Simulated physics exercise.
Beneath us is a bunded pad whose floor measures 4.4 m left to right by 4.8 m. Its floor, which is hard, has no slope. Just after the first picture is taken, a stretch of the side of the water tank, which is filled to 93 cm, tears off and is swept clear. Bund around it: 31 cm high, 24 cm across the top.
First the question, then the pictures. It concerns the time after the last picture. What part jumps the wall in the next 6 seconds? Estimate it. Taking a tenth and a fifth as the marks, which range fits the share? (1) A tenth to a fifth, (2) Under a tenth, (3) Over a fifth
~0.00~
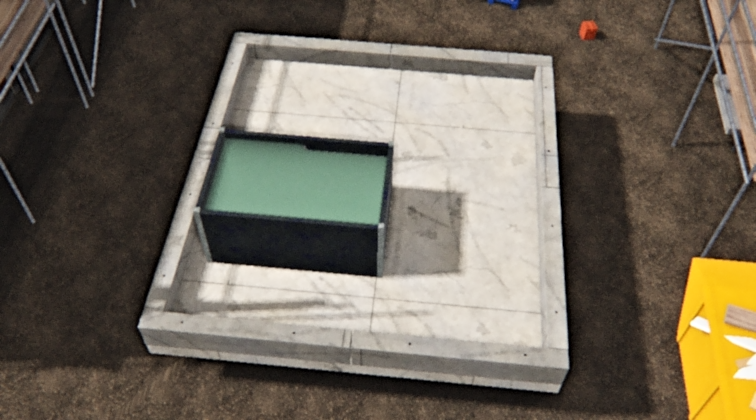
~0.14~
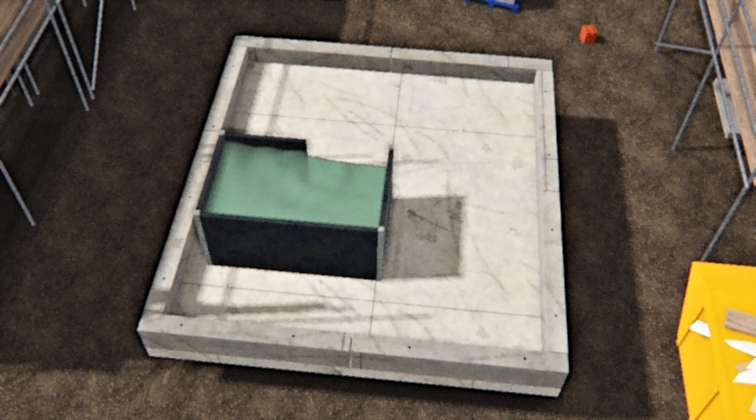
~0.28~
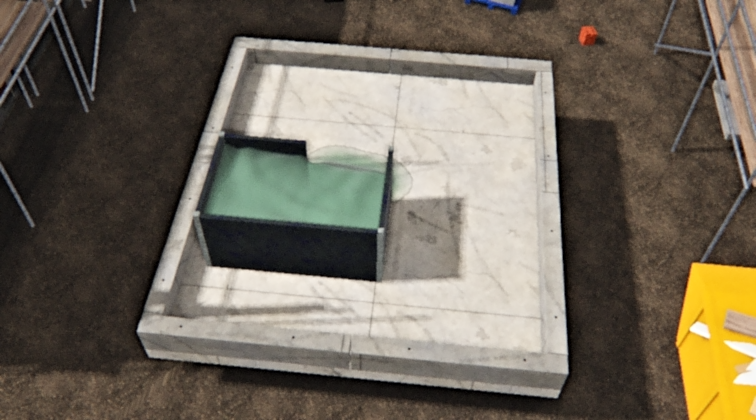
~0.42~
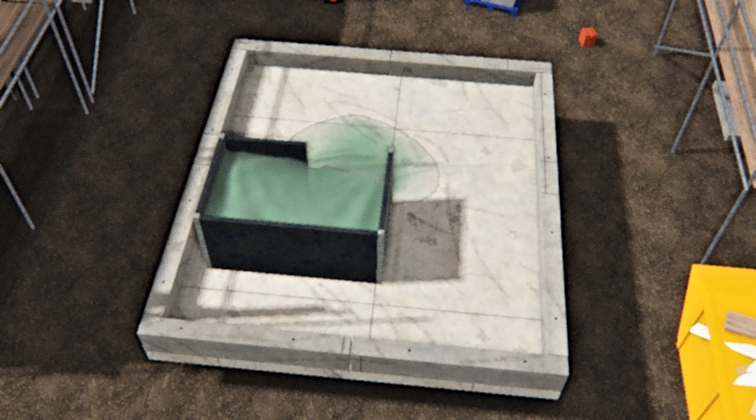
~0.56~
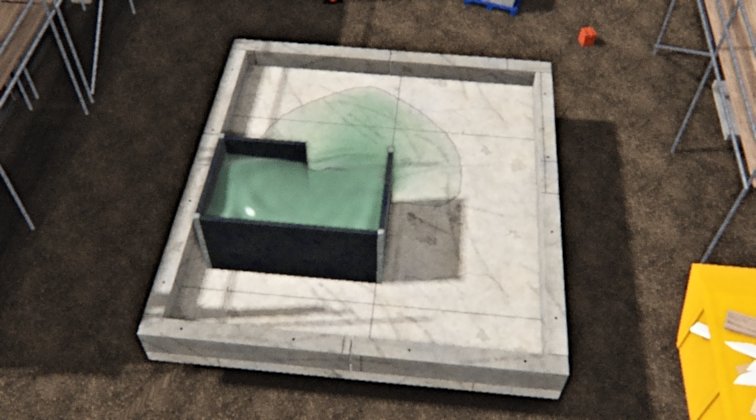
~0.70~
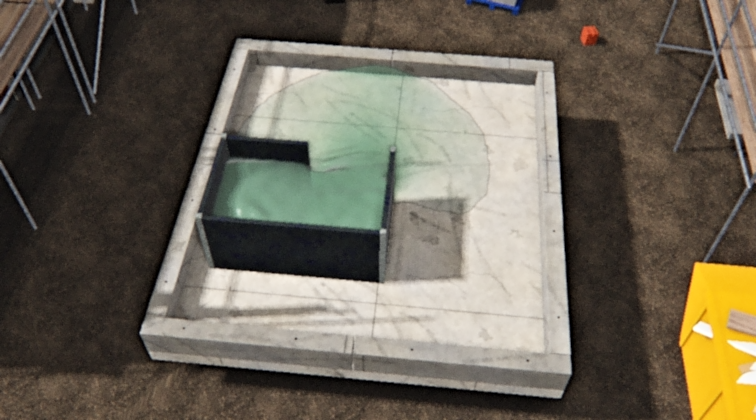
The answer is 2.
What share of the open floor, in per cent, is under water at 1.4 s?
Roughly 55 % of the floor.
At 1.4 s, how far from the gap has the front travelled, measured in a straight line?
Around 3.4 metres.
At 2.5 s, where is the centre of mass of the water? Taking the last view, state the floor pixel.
Roughly (362, 151) in the last picture.
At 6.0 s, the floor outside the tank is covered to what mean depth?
Reading: Close to 10 cm.
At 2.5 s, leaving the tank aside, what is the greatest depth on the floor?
About 38 cm.
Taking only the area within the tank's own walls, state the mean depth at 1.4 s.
The mean depth is some 47 cm.
After 1.1 s water covers 50 % of the floor and is deepest (54 cm) near (390, 77); 0 % is over the wall.
After 1.4 s water covers 50 % of the floor and is deepest (57 cm) near (355, 75); 1 % is over the wall.
After 2.5 s water covers 50 % of the floor and is deepest (38 cm) near (531, 88); 6 % is over the wall.
After 4.0 s water covers 80 % of the floor and is deepest (22 cm) near (246, 173); 7 % is over the wall.
After 6.0 s water covers 85 % of the floor and is deepest (22 cm) near (524, 363); 7 % is over the wall.
